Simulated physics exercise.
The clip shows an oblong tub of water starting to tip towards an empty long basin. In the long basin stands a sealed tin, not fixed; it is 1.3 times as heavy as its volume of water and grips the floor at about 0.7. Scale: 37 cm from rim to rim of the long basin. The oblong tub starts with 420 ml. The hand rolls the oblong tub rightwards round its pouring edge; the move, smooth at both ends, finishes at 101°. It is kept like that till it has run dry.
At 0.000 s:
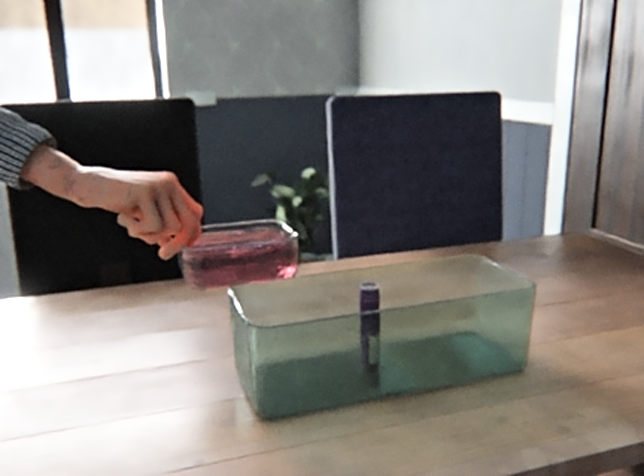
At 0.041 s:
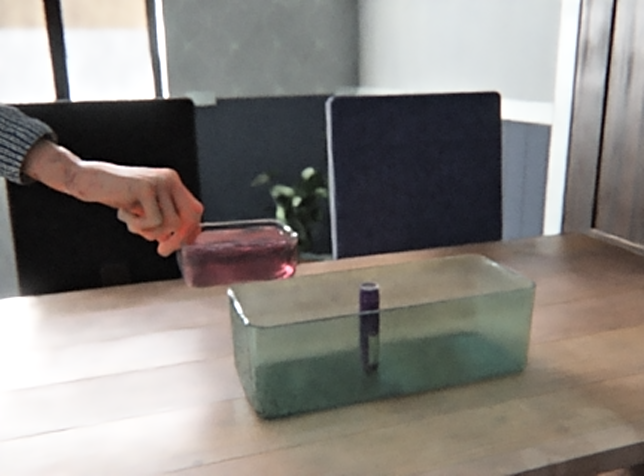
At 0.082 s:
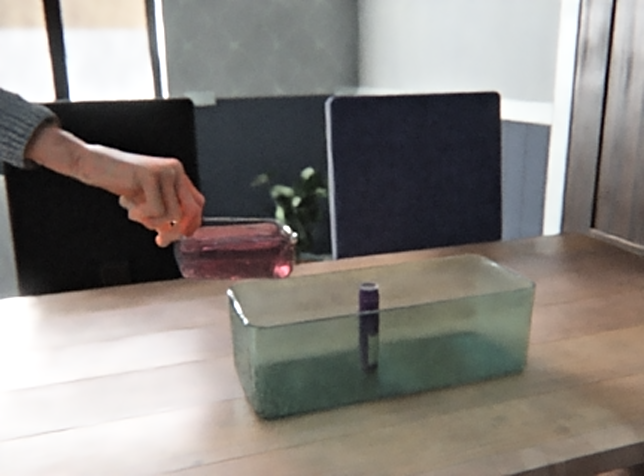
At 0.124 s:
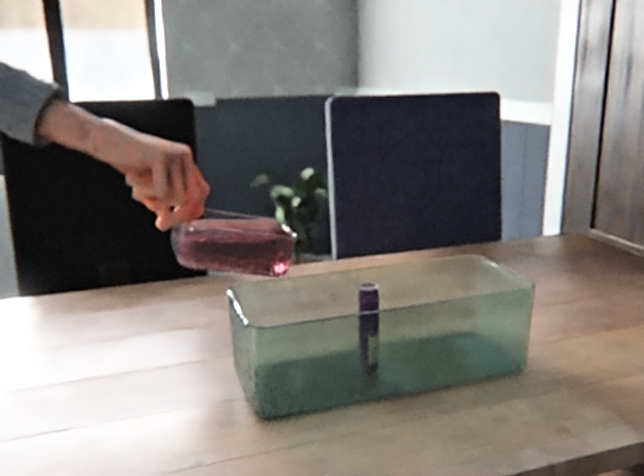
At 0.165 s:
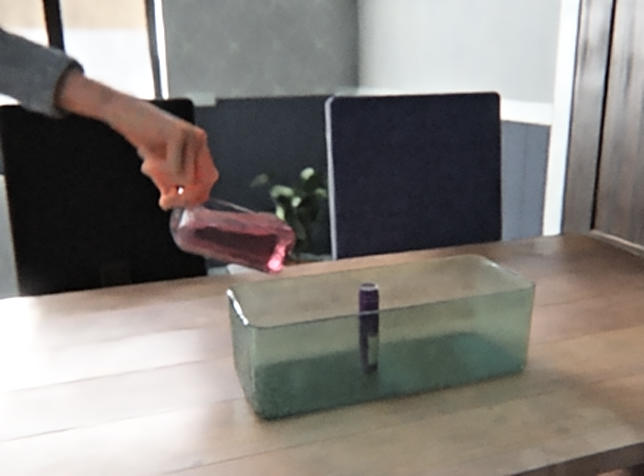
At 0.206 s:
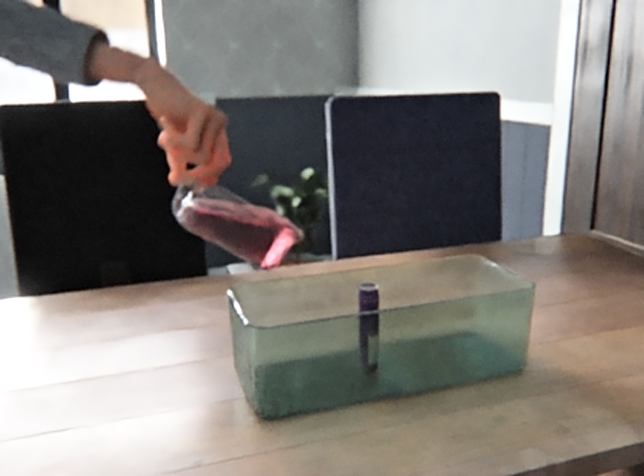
At the start, a hand holds a small, clear oblong tub of pinkish liquid almost level above the left end of a long, greenish basin on a wooden table. The hand rises and rolls the tub rightwards, slightly at first, then more steeply, until the liquid reaches over its lower right edge.
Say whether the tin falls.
The tin goes over.
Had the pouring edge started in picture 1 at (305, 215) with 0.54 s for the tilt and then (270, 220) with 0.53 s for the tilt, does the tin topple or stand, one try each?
First it stays up; then it goes over.
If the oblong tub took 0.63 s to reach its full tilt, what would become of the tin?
The tin topples.
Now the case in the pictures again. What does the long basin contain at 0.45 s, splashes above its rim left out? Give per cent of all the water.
Near 26 in a hundred.
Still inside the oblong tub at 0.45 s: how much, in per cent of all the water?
Some 14 per cent.
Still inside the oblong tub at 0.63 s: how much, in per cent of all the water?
About 1 per cent.
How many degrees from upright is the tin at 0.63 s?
It is at some 30°.
Then, 0.45 s in, the tilt is 97° and 14 per cent is still to pour; the tin stands where it began.
Then, 0.63 s in, the tilt is 101° and 1 per cent is still to pour; the tin leans 28°.
Then, 0.82 s in, the tilt is 101° and 0 per cent is still to pour; the tin lies on its side.
Then, 1.02 s in, the tilt is 101° and 0 per cent is still to pour; the tin lies on its side.
Finally, the tin lies on its side.
